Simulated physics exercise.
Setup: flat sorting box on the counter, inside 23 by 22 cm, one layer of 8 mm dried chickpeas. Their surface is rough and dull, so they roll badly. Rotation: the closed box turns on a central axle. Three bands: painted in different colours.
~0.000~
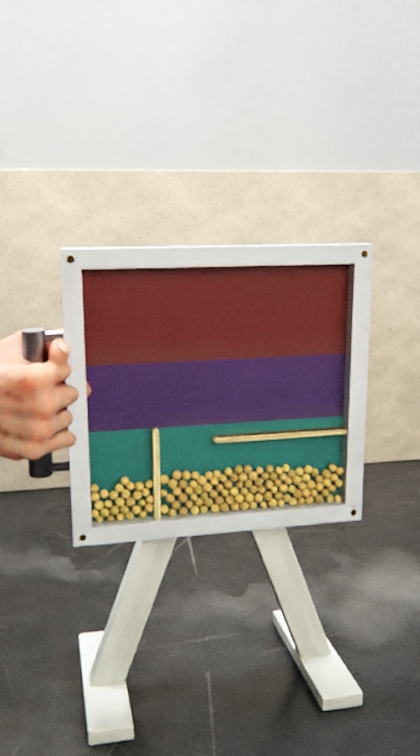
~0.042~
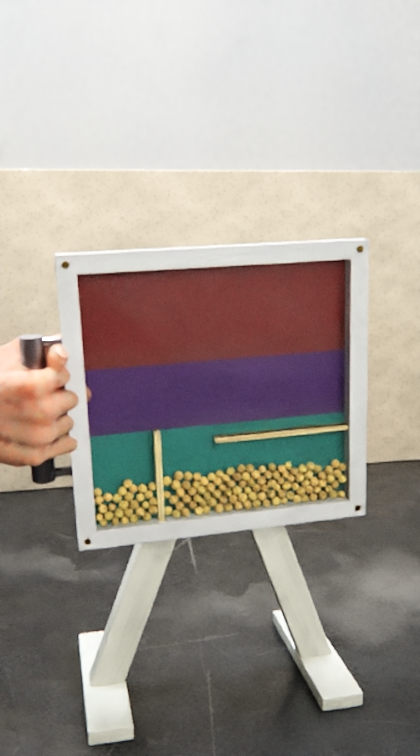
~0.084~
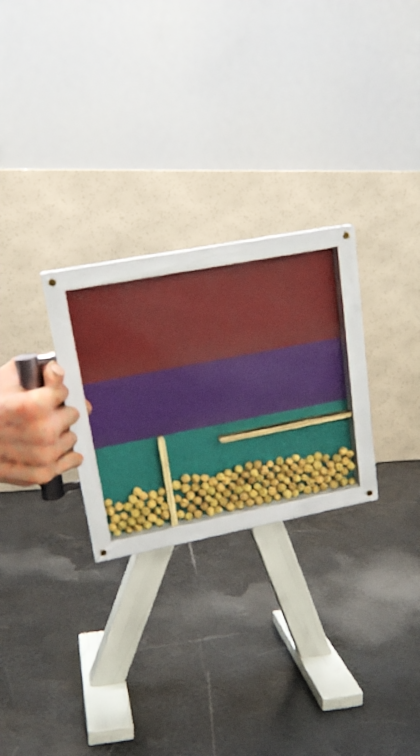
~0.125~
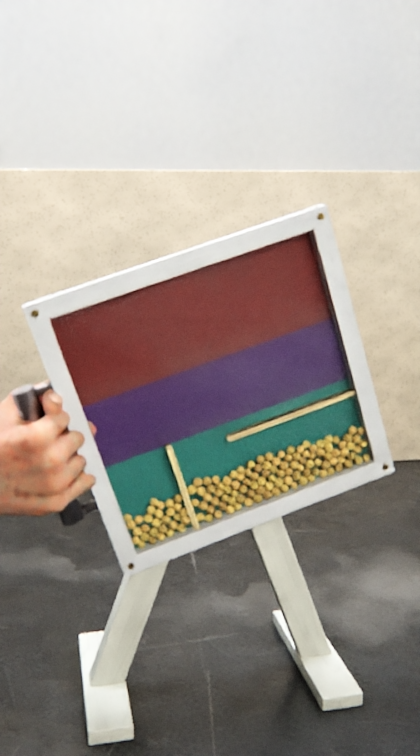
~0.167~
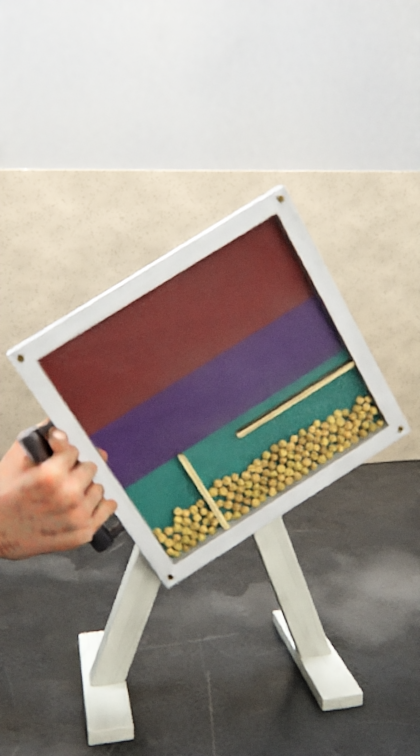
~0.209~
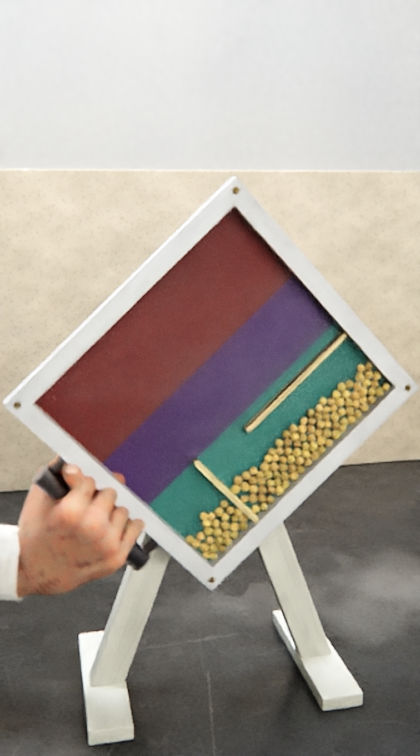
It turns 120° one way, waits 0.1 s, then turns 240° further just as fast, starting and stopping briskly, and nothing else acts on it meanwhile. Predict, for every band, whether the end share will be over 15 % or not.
Red band: Not over; purple band: Over; turquoise band: Over.
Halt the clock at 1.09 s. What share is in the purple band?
0 per cent.
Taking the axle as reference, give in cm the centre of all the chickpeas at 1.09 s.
Offset approx. 7 cm right, 5 cm below.
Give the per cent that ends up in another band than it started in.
Something near 55 per cent end up elsewhere.
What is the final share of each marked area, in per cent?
The red band ends with 0 percent, the purple band with 50 percent and the turquoise band with 45 percent.
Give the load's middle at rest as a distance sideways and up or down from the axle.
It lies close to 4 centimetres right and 4 centimetres below.
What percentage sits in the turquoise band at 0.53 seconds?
Close to 85 per cent of the load.
After 0.53 s, it stands 120° anticlockwise; the chickpeas' middle is 7 cm right of and level with the centre; red 5 %, purple 10 %, turquoise 85 %.
After 1.09 s, it has come round 241° anticlockwise; the chickpeas' middle is 7 cm right of and 5 cm below the centre; red 100 %.
After 1.55 s, it has come round 360° anticlockwise; the chickpeas' middle is 6 cm right of and level with the centre; red 25 %, purple 55 %, turquoise 20 %.
Settled by 2.9 s, it has come round 360° anticlockwise; red 0 %, purple 50 %, turquoise 45 %.
